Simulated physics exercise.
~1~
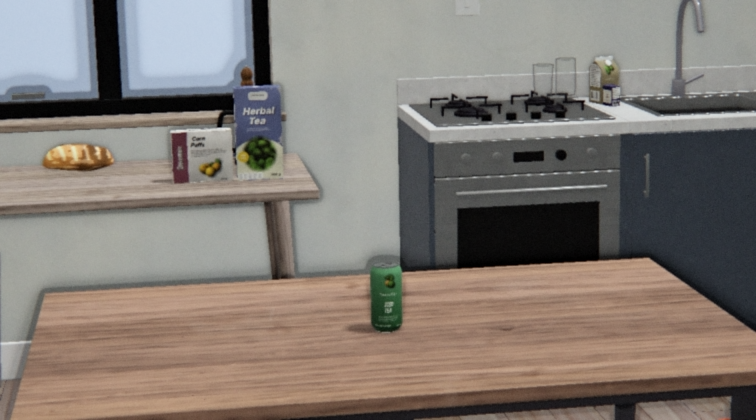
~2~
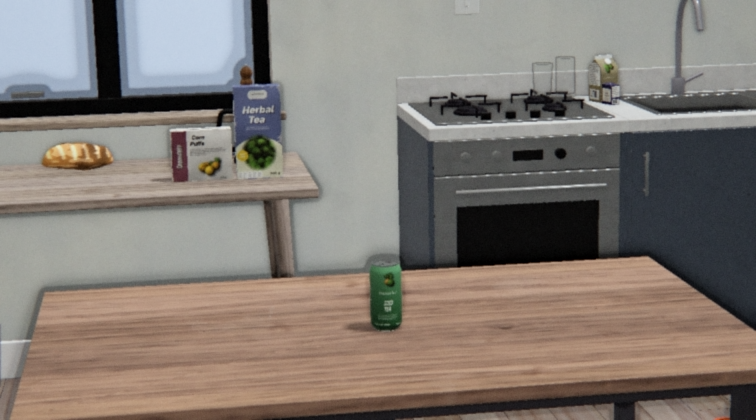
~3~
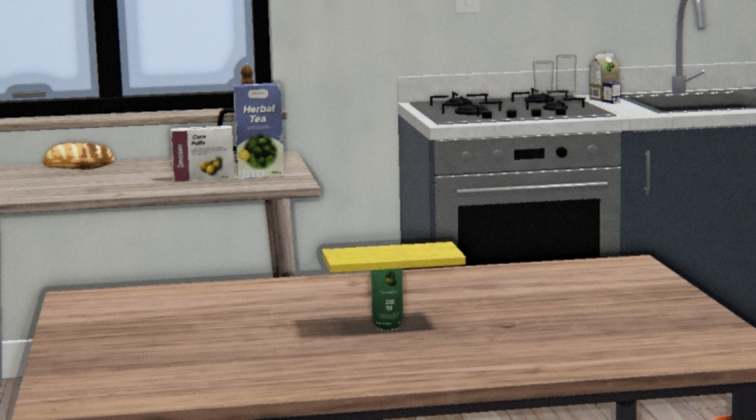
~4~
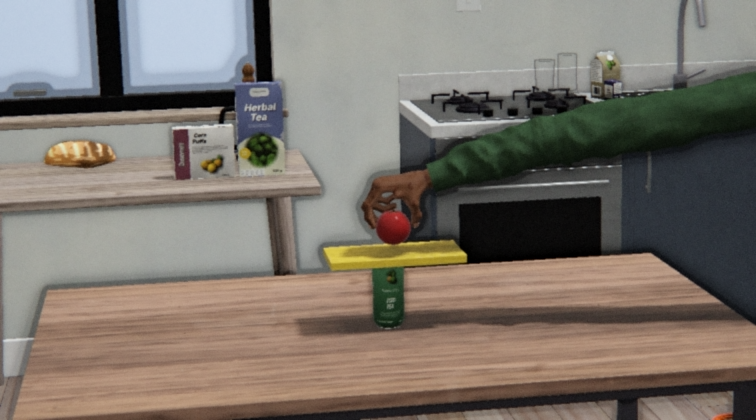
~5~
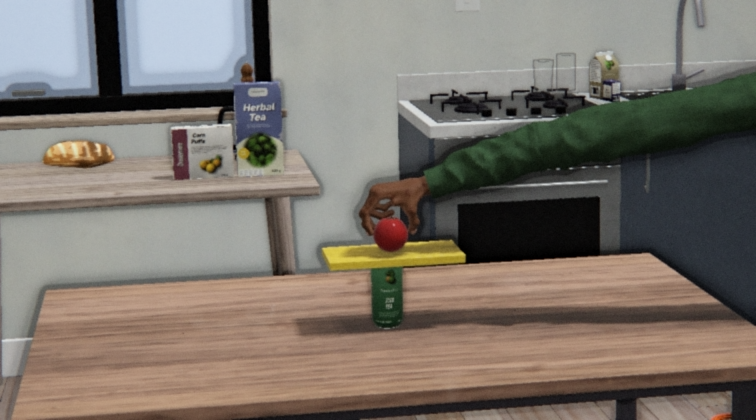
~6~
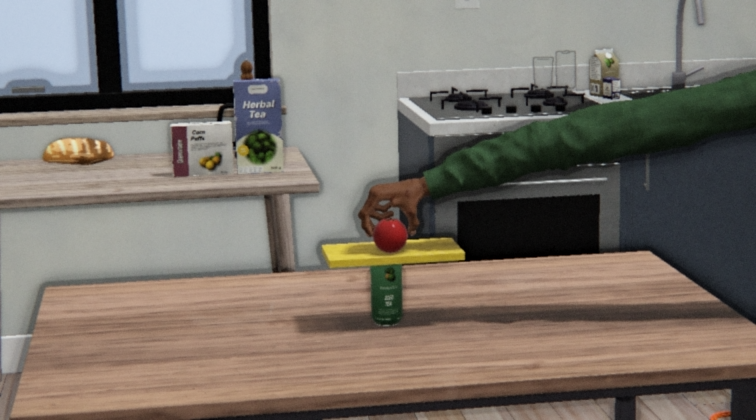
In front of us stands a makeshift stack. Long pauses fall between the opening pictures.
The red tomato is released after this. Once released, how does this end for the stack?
It ends with the stack intact.
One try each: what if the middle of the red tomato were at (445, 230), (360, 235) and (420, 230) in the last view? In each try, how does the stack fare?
Try one: Collapse; try two: Stable; try three: Collapse.
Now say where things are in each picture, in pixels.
In the first frame, the last thing is not in view yet; green can (386, 297).
In the second frame, the last thing is not in view yet; green can (386, 295).
In the third frame, the last thing is not in view yet; green can (387, 294).
In the fourth frame, still above its spot; red tomato (393, 227); green can (388, 293).
In the fifth frame, still above its spot; red tomato (391, 234); green can (387, 293).
In the sixth frame, in place under the hand; red tomato (390, 235); green can (387, 290).
Then, 0.40 s past the last view, nothing moves.
Then, 1.10 s past the last view, red tomato resting near (390, 236).
Finally, all 3 still in place. Final places as the last picture's camera would see them, red tomato near (390, 236). The stack stays up.
